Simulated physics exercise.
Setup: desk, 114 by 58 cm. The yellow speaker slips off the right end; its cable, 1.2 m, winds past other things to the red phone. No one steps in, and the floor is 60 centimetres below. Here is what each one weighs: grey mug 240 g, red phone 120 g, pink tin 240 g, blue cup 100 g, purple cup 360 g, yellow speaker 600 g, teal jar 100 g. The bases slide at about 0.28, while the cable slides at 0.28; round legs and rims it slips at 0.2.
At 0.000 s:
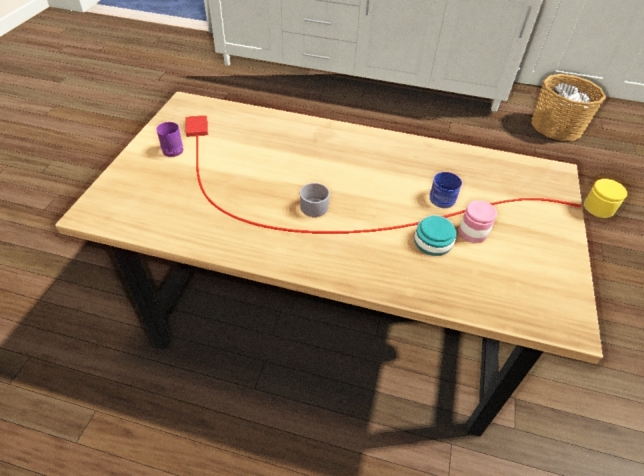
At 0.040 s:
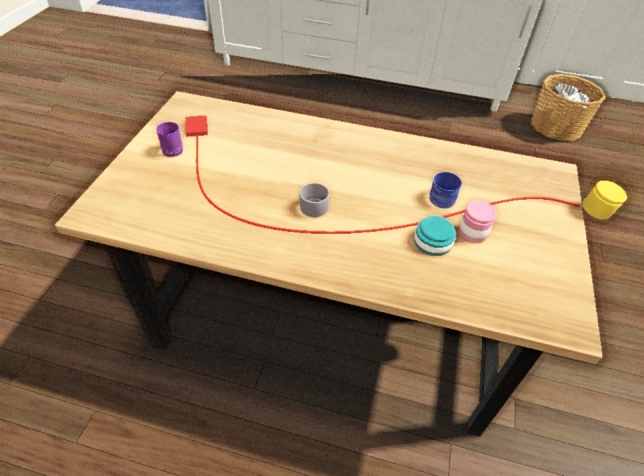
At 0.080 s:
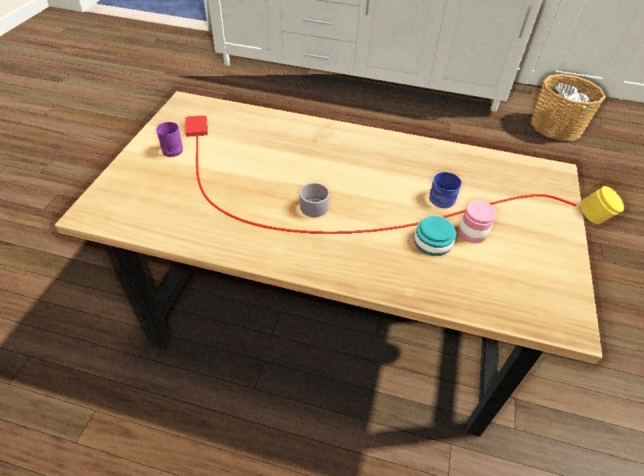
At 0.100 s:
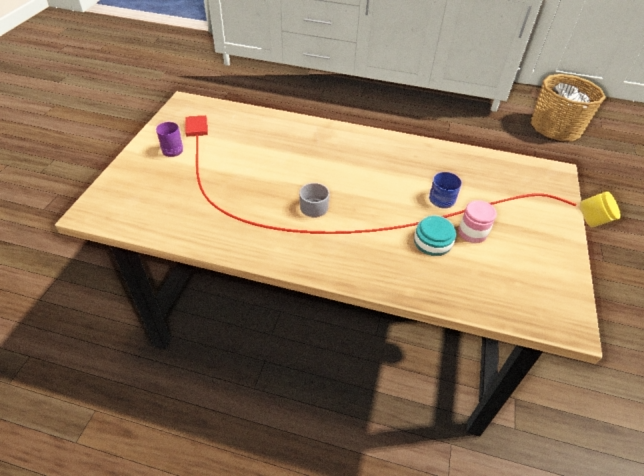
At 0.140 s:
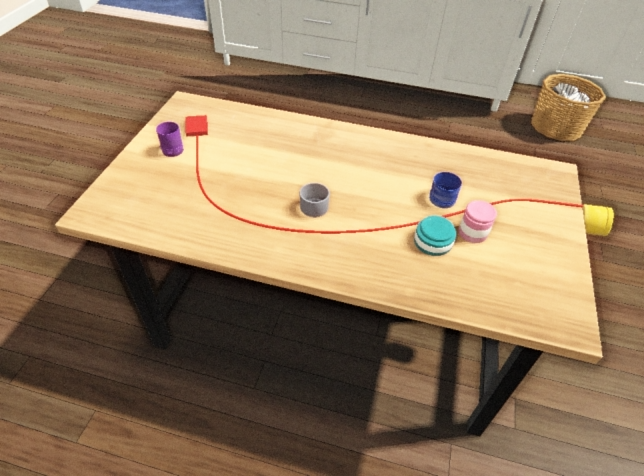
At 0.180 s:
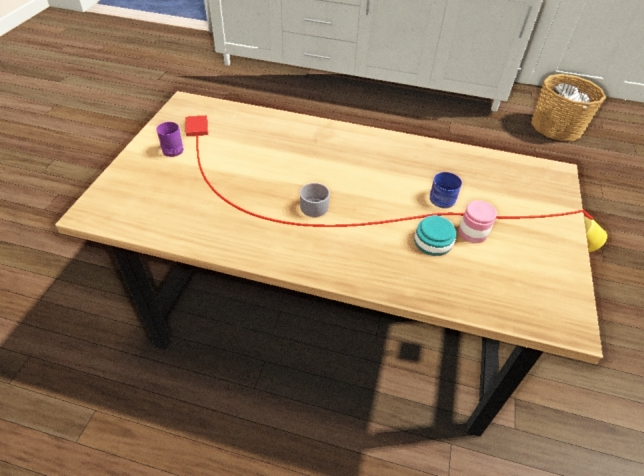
A yellow cylinder sinks beside the table's right edge, and the red cord shifts slightly.
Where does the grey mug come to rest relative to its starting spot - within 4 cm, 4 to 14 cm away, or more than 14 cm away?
Outcome: A big shift.
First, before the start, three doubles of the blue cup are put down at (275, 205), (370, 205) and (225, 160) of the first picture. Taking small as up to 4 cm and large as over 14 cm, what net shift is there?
Big, slight, big.
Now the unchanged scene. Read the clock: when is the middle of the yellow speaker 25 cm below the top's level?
Close to 0.30 s.
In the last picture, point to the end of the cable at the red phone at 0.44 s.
It sits close to (292, 197) in the last view.
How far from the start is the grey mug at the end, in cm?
Net shift for the grey mug is around 20 cm.
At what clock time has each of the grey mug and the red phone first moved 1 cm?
Approx. times - grey mug: 0.26 s, red phone: 0.26 s.
By 0.4 s, the cable's tail end at (292, 197); grey mug 13 cm off its start, red phone 34 cm off its start, yellow speaker over the edge.
By 0.7 s, the cable's tail end at (424, 256); grey mug 18 cm off its start, red phone 71 cm off its start, yellow speaker over the edge.
By 0.9 s, the cable's tail end at (457, 302); grey mug 18 cm off its start at (357, 154), red phone 87 cm off its start at (474, 317), yellow speaker over the edge.
By 1.2 s, the cable's tail end at (460, 303); grey mug 18 cm off its start, red phone 87 cm off its start, yellow speaker over the edge.
By 2.4 s, the cable's tail end at (460, 302); grey mug 18 cm off its start at (357, 154), red phone 87 cm off its start at (475, 318), yellow speaker over the edge, teal jar 4 cm off its start at (455, 231).
